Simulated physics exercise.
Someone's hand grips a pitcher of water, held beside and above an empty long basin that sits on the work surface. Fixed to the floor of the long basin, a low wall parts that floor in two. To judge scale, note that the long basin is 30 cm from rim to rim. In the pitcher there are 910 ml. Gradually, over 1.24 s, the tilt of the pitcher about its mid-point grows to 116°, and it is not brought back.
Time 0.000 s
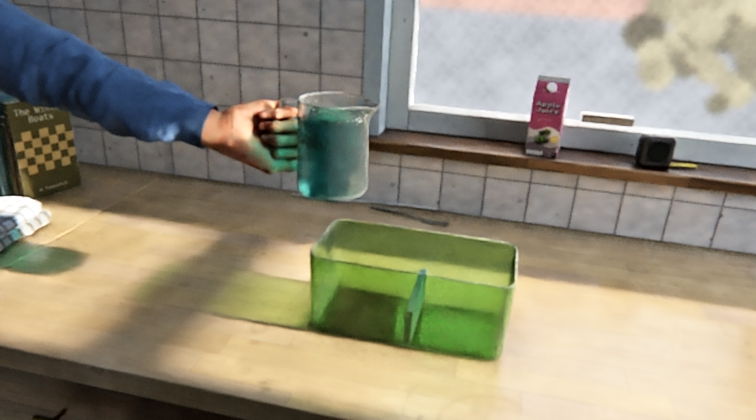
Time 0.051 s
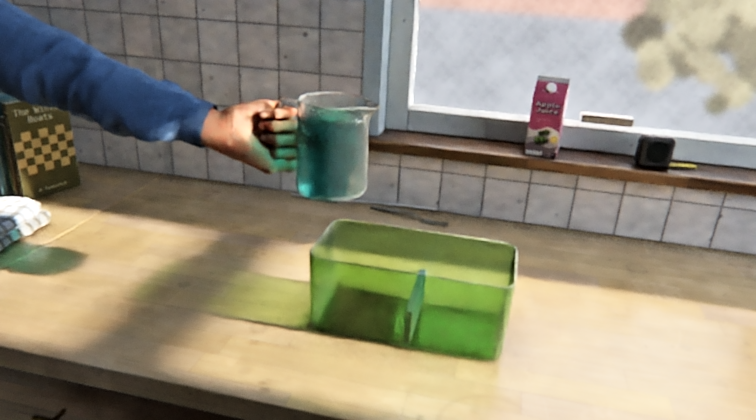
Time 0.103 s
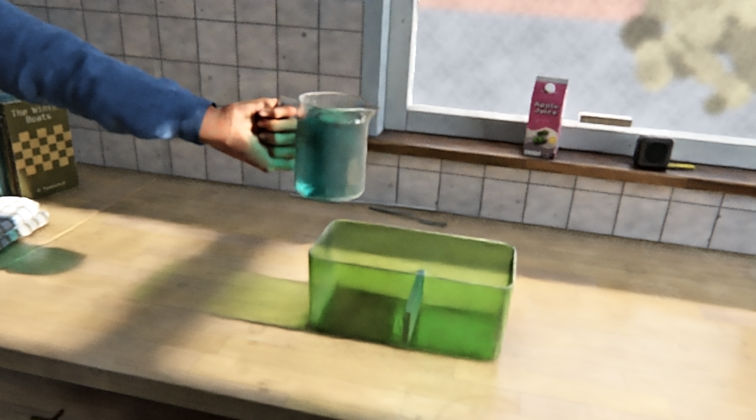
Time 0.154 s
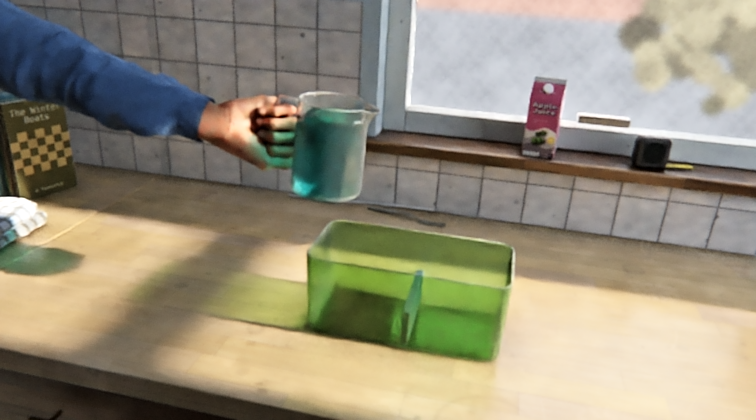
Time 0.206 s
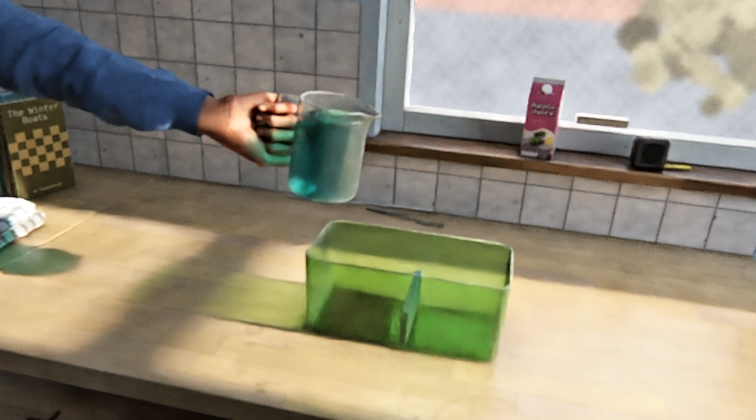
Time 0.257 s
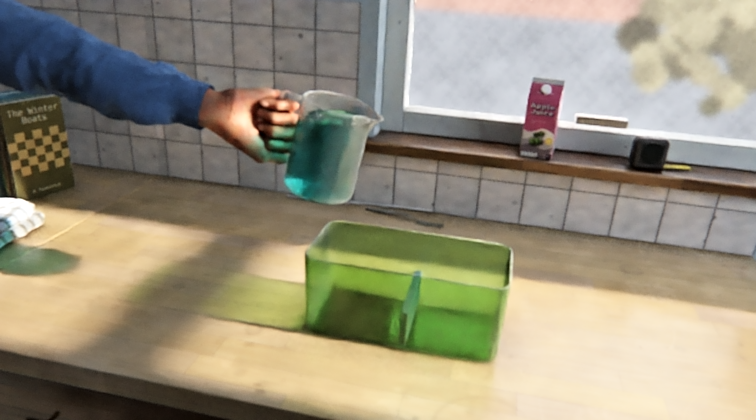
A pitcher of teal liquid tilting slightly to the right in a person's hand above a divided green basin on a wooden counter.
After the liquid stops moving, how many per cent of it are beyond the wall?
About 60 per cent.
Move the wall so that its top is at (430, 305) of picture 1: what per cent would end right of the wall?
With the wall placed like that, close to 35 per cent.
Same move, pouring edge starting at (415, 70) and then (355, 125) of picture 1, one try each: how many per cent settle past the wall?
Result: 85 per cent, then 5 per cent.
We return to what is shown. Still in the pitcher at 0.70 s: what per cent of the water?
About 84 per cent.
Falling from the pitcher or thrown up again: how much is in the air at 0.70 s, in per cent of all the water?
Estimate: About 14 % of all of it.
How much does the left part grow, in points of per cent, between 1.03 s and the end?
I'd put it at some 30 percent.
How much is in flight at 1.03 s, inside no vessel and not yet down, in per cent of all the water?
Estimate: About 20 in a hundred.
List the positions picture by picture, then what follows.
In the first picture, tilt 0°; pouring edge (380, 106); surface from (304, 111) to (368, 118); the long basin's rim runs from (322, 237) to (516, 266); the wall's top is at (417, 290).
In the second picture, tilt 0°; pouring edge (380, 107); surface from (303, 111) to (368, 119).
In the third picture, tilt 2°; pouring edge (380, 108); surface from (303, 111) to (367, 119).
In the fourth picture, tilt 4°; pouring edge (380, 111); surface from (302, 111) to (368, 120).
In the fifth picture, tilt 8°; pouring edge (381, 115); surface from (303, 112) to (368, 121).
In the sixth picture, tilt 12°; pouring edge (383, 119); surface from (303, 116) to (371, 122).
Then, 0.70 s in, the tilt is 70° and 83 per cent is still to pour, 0 is left of the wall and 4 right of it.
Then, 1.03 s in, the tilt is 108° and 27 per cent is still to pour, 9 is left of the wall and 45 right of it.
Then, 1.37 s in, the tilt is 116° and 1 per cent is still to pour, 38 is left of the wall and 59 right of it.
Then, 1.74 s in, the tilt is 116° and 0 per cent is still to pour, 39 is left of the wall and 59 right of it.
Finally, 39 per cent lies left of the wall, 60 right of it and 1 outside.
